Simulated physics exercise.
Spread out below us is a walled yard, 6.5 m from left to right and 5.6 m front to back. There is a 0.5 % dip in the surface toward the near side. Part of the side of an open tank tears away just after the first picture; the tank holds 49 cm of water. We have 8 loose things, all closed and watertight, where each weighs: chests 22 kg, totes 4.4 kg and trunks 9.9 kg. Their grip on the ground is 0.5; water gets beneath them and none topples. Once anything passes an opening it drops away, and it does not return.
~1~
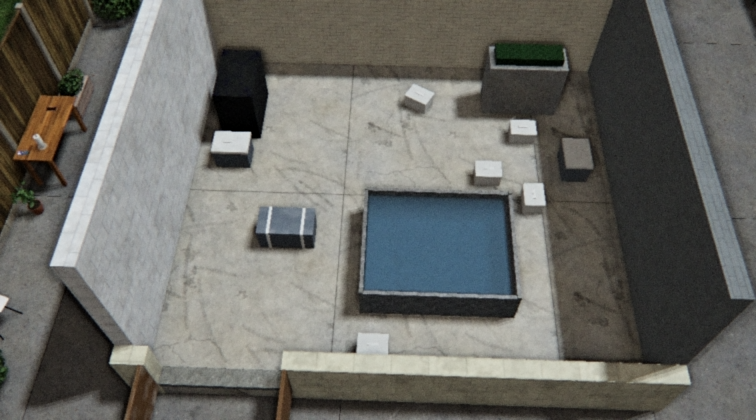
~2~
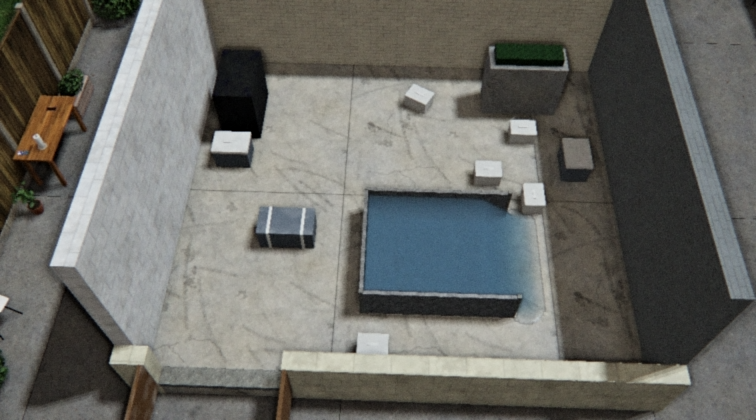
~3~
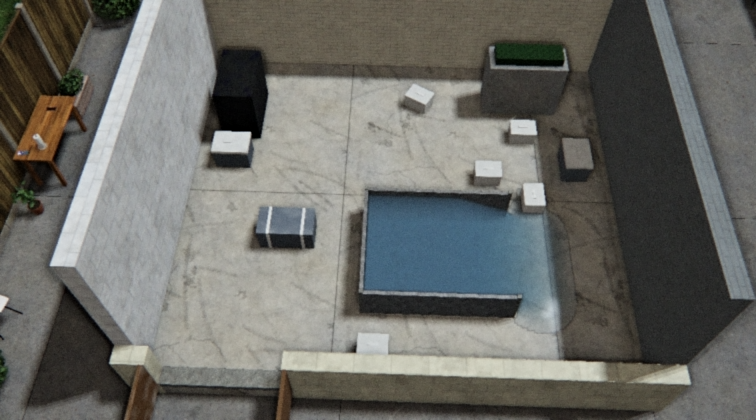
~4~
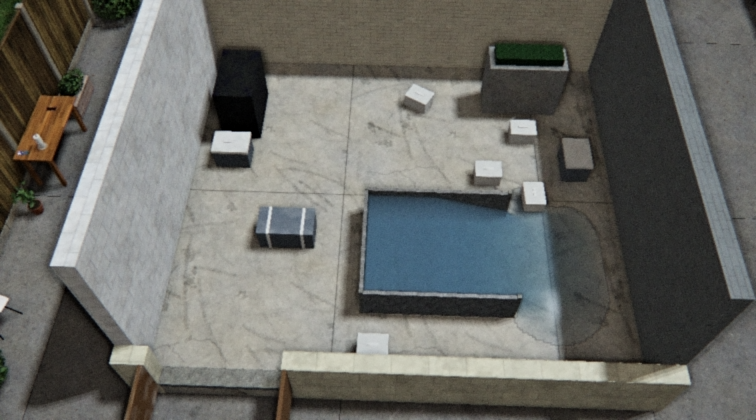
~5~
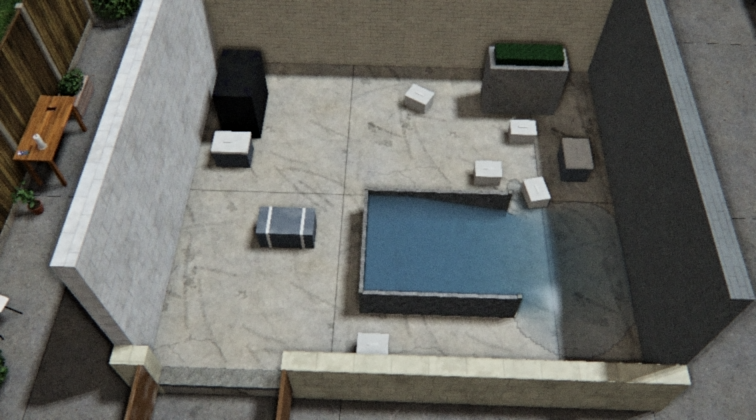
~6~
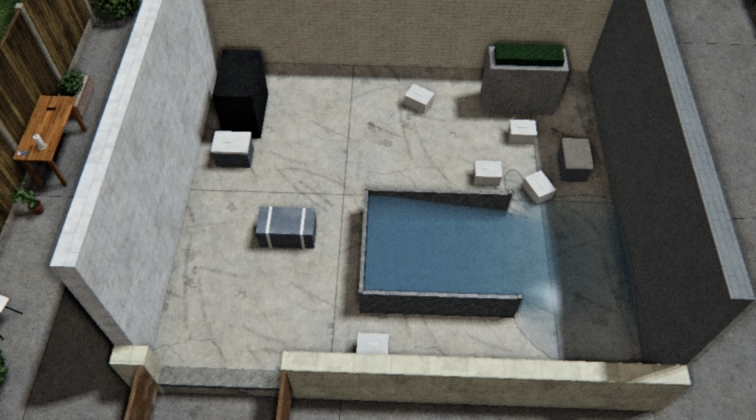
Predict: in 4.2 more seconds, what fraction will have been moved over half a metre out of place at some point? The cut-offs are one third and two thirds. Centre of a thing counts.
Centre band.
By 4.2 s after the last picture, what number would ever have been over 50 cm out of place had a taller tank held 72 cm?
Then it comes to 5.
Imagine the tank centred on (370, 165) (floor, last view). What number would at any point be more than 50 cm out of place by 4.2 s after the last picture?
Count: 6.
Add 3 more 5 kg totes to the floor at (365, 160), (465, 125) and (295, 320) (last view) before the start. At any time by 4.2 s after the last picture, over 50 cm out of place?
Below, above, above.
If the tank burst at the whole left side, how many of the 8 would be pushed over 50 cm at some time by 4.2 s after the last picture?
In that case the number is 2.
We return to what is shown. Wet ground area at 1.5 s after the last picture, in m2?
My estimate is roughly 10.5 m2.
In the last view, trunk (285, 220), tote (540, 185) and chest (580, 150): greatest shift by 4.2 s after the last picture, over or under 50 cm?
One by one: Below the line; above the line; above the line.
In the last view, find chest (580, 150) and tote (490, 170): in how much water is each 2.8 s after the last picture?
Some 9 cm at the first, some 2 cm at the second.
Then, 0.4 s after the last picture 1 of 8 are over 50 cm from their spots; 0 afloat.
Then, 1.5 s after the last picture 1 of 8 are over 50 cm from their spots; 0 afloat.
Then, 2.8 s after the last picture 4 of 8 are over 50 cm from their spots; 2 afloat.
Then, 4.2 s after the last picture 4 of 8 are over 50 cm from their spots, and 4 have been at some point; 1 afloat.
